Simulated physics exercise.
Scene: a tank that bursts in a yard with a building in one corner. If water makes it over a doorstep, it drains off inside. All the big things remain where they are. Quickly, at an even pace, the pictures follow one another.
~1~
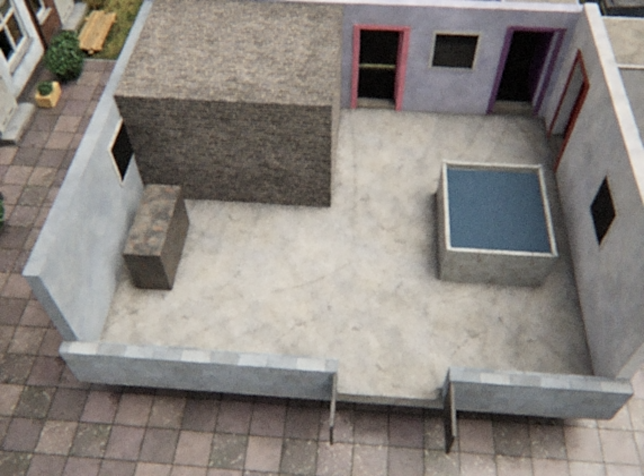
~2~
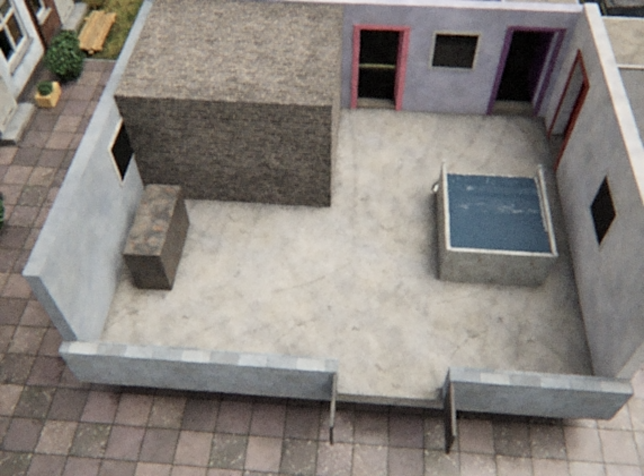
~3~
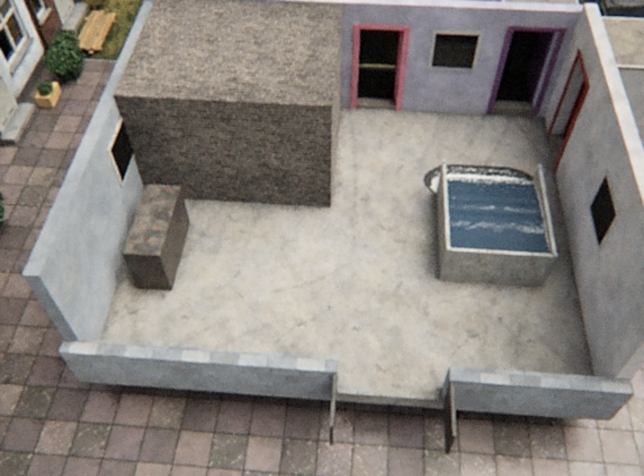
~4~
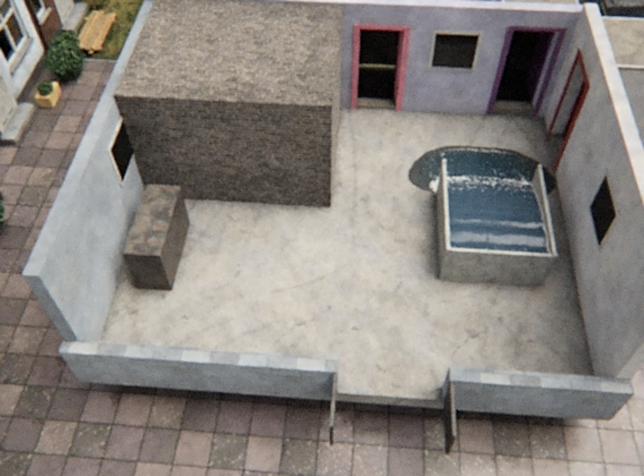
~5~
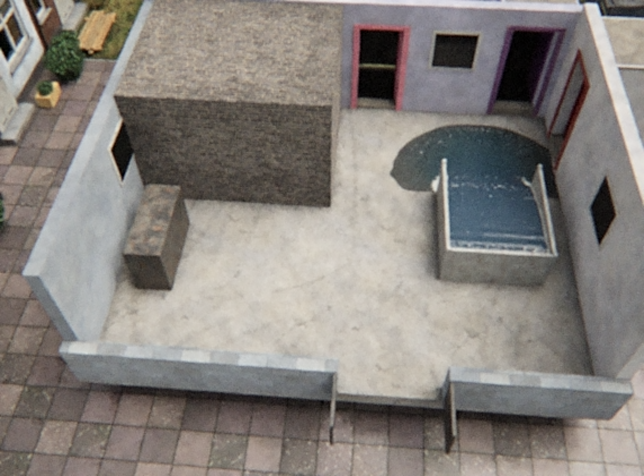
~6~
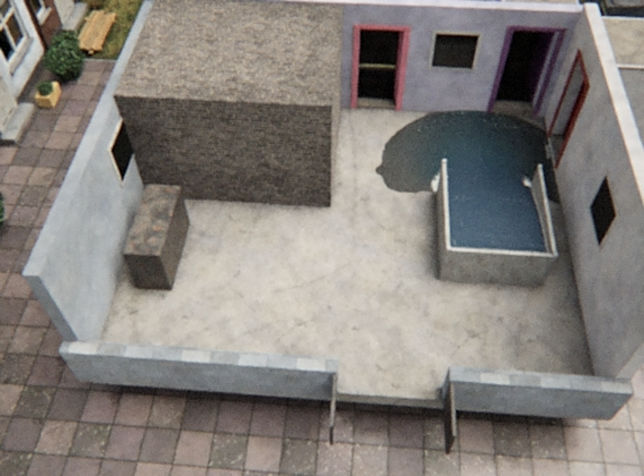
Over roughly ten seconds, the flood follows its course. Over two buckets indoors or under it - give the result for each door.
In the end the red door will break the limit; the purple door will break the limit; the pink door will break the limit.
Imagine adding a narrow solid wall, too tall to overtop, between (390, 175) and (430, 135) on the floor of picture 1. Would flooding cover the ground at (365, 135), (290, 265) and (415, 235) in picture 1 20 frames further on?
The first is inundated, the second still bare and the third inundated.
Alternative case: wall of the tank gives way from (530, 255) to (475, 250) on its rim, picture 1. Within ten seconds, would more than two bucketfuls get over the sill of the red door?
I'd say red falls short.
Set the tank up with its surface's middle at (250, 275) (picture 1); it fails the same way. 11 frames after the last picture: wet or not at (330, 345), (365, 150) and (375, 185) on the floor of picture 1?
I'd say still dry for the first, still dry for the second and swamped for the third.
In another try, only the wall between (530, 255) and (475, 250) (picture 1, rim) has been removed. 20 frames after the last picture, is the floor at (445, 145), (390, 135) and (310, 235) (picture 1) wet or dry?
Untouched, untouched, untouched.
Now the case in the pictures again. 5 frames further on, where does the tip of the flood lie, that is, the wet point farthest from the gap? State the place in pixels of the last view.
The farthest wet spot is near (350, 110).
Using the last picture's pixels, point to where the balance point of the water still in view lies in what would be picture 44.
Around pixel (440, 201).
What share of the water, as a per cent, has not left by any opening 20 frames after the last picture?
About 86 per cent.
A moment on, water covers 25 % of the floor; the red door wet at the sill, nothing in, the purple door over two buckets in, the pink door wet at the sill, nothing in.
Next, water covers 25 % of the floor; the red door under two buckets in, the purple door far over two buckets in, the pink door over two buckets in.
Then, water covers 40 % of the floor; the red door over two buckets in, the purple door far over two buckets in, the pink door far over two buckets in.
Later, water covers 70 % of the floor; the red door far over two buckets in, the purple door far over two buckets in, the pink door far over two buckets in.
In the end, water covers 85 % of the floor; the red door far over two buckets in, the purple door far over two buckets in, the pink door far over two buckets in.
